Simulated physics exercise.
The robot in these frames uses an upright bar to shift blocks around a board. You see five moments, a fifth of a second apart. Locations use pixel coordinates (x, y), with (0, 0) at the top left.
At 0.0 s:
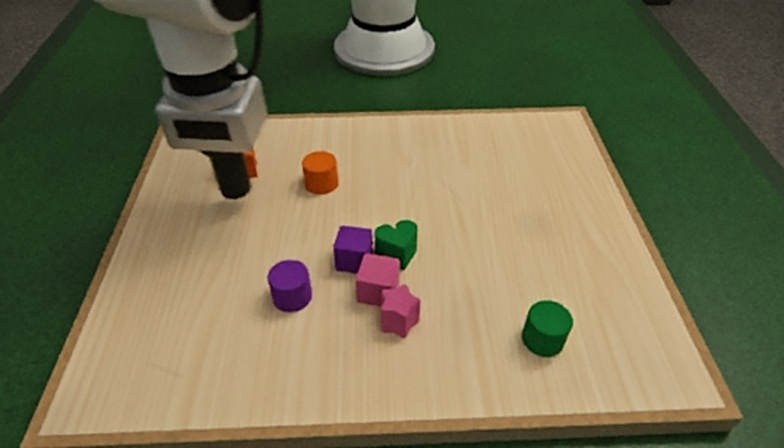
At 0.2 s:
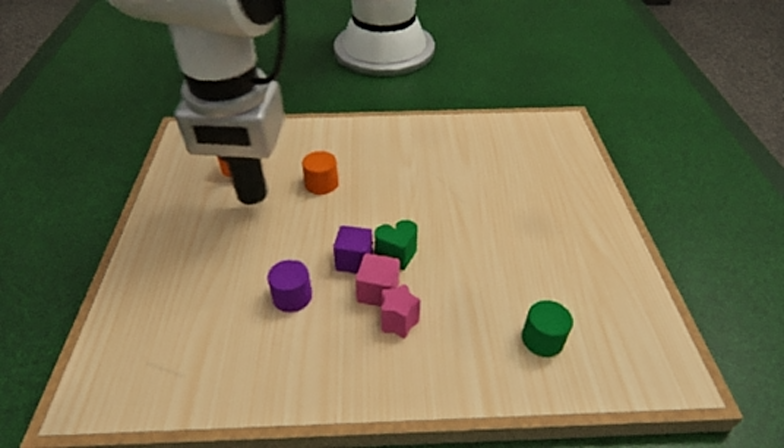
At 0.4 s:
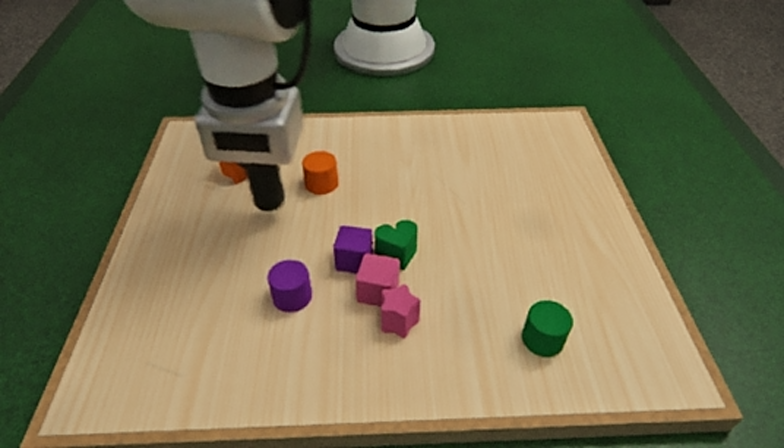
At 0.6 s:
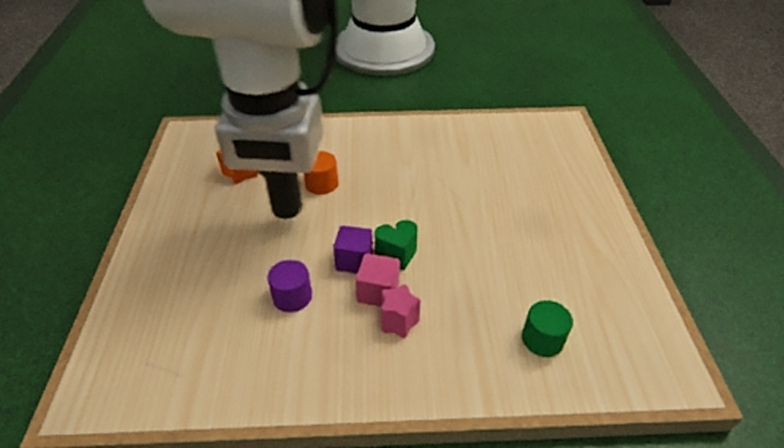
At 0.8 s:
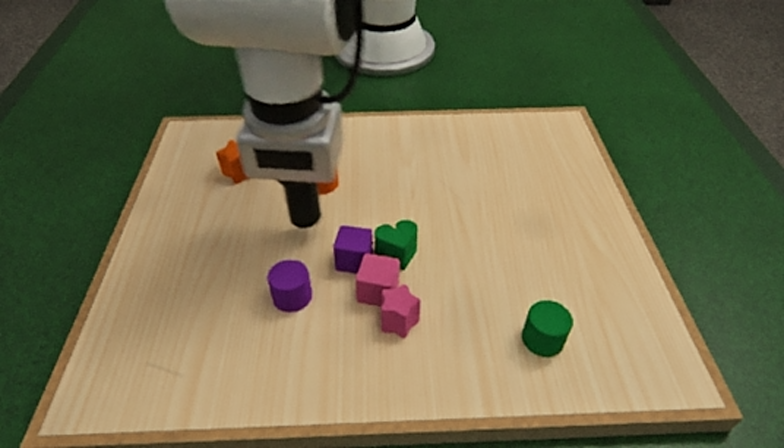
A white robot arm with a black bar hangs over a pale wooden board on a green surface, seen from above at a fixed angle. Two orange blocks sit near the back left, purple and pink blocks and a green heart cluster centrally, with a purple cylinder to their left and a green one at right. The arm glides slightly rightward and forward toward the cluster, moving no blocks.
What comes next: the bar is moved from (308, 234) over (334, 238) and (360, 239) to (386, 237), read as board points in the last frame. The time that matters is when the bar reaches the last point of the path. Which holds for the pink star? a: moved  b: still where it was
(b)
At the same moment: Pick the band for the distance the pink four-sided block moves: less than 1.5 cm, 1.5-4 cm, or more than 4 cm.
It moves less than 1.5 cm.
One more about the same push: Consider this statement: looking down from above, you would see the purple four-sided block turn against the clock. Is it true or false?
False
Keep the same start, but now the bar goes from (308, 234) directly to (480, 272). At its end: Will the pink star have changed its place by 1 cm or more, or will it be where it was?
That block is shifted.
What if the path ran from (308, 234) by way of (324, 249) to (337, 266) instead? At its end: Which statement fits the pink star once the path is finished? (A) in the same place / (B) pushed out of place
Correct choice: A.
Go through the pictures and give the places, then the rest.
In the first frame, bar tip at (236, 191); block tops, purple four-sided block at (353, 238); pink four-sided block at (378, 269); green heart block at (397, 232); pink star at (399, 299).
In the second frame, bar at (253, 196); blocks unchanged.
In the third frame, bar at (270, 202); blocks unchanged.
In the fourth frame, bar at (288, 210); blocks unchanged.
In the fifth frame, bar at (306, 219); purple four-sided block at (353, 238); pink four-sided block at (378, 269); green heart block at (397, 232); pink star at (399, 299).
The first path, step by step. Halfway along, bar at (346, 225); purple four-sided block at (361, 242), turned 15° clockwise; pink four-sided block at (379, 273); green heart block at (407, 234), turned 15° anticlockwise.
At the end, bar at (386, 222); purple four-sided block at (369, 243), turned 50° clockwise; pink four-sided block at (378, 274), turned 15° anticlockwise; green heart block at (410, 235), turned 30° anticlockwise; pink star in place.
